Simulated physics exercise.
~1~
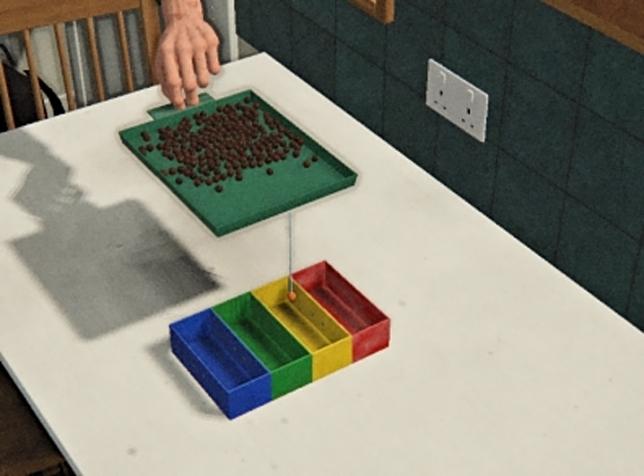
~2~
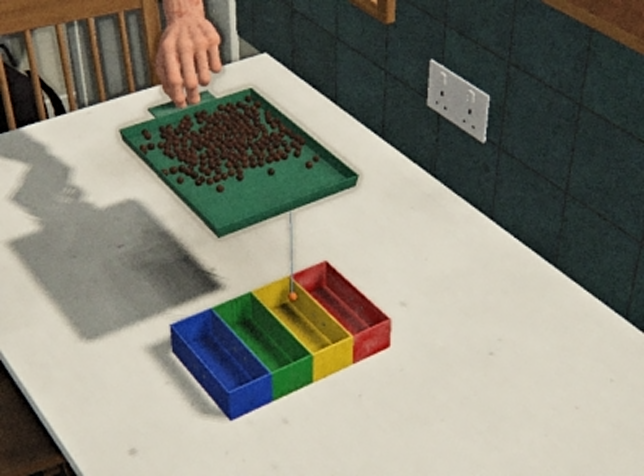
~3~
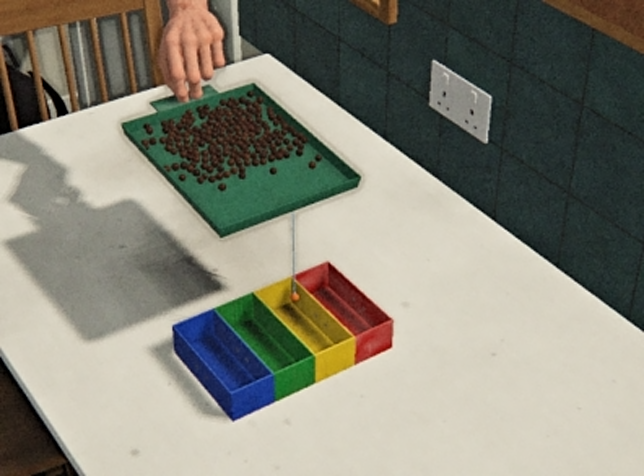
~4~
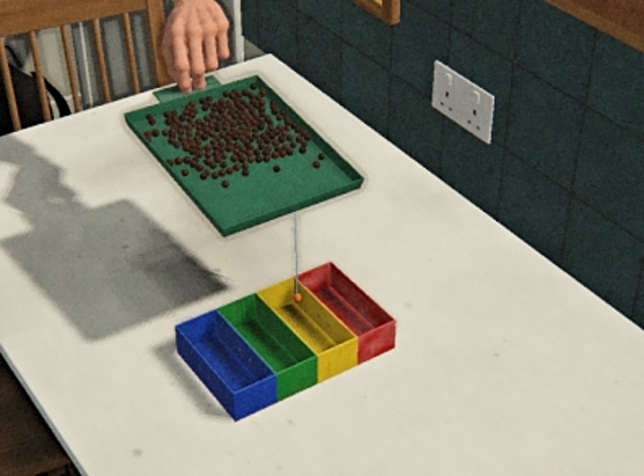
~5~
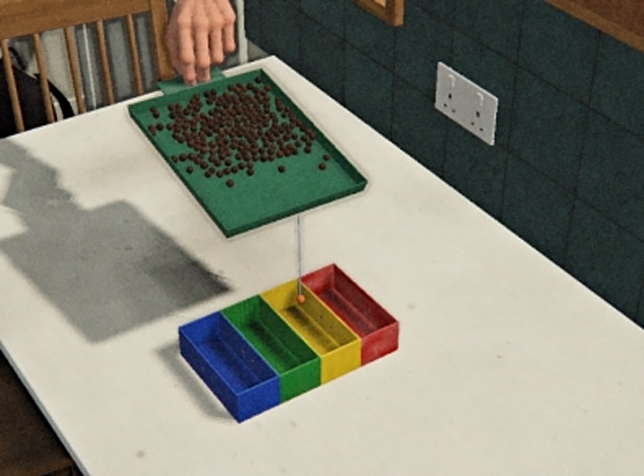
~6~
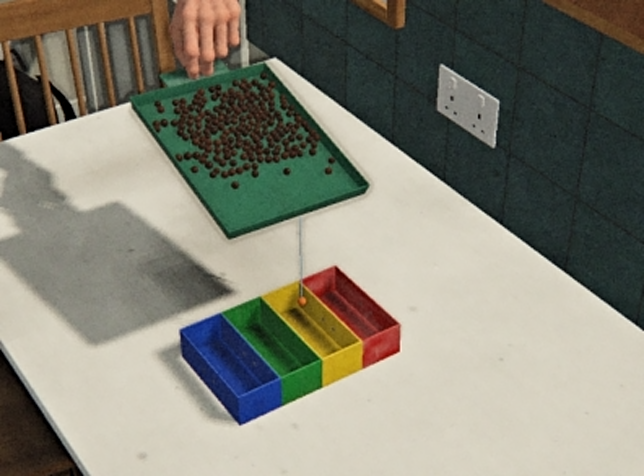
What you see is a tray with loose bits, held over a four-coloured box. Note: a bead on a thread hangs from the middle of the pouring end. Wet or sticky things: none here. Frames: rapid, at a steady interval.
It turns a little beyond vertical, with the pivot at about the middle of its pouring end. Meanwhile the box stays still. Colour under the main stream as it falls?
Red, I would say.
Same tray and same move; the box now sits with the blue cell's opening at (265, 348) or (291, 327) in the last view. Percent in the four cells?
Roughly 90 per cent, and 80 per cent.
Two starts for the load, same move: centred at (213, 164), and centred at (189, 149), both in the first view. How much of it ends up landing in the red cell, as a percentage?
Roughly 30 and 40 percent, in that order.
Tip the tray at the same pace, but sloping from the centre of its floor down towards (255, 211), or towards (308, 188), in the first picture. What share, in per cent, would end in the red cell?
You'd get 0 per cent the first time and 30 per cent the second time.
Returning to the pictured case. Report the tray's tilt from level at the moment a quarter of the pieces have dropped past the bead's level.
Roughly 85 degrees.
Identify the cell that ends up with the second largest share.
The answer would be the cell in yellow.
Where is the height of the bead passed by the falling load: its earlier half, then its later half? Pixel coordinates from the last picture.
Early half: (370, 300); late half: (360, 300).
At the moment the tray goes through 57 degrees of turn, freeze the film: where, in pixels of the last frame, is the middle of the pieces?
The load is centred near (324, 189).
Shortly afterwards, tray tipped steeply; the bulk on the tray; only a few in the red cell; only a few in the yellow cell; a little falling or outside the box.
Next, tray tipped right over; near a quarter on the tray; near a quarter in the red cell; a little in the yellow cell; only a few in the green cell; near half falling or outside the box.
Some moments later, tray tipped past a quarter turn; near a third in the red cell; near a quarter in the yellow cell; only a few in the green cell; only a few in the blue cell; near a third falling or outside the box.
In the end, tray tipped past a quarter turn; near a third in the red cell; near a quarter in the yellow cell; only a few in the green cell; only a few in the blue cell; near a third outside the box.
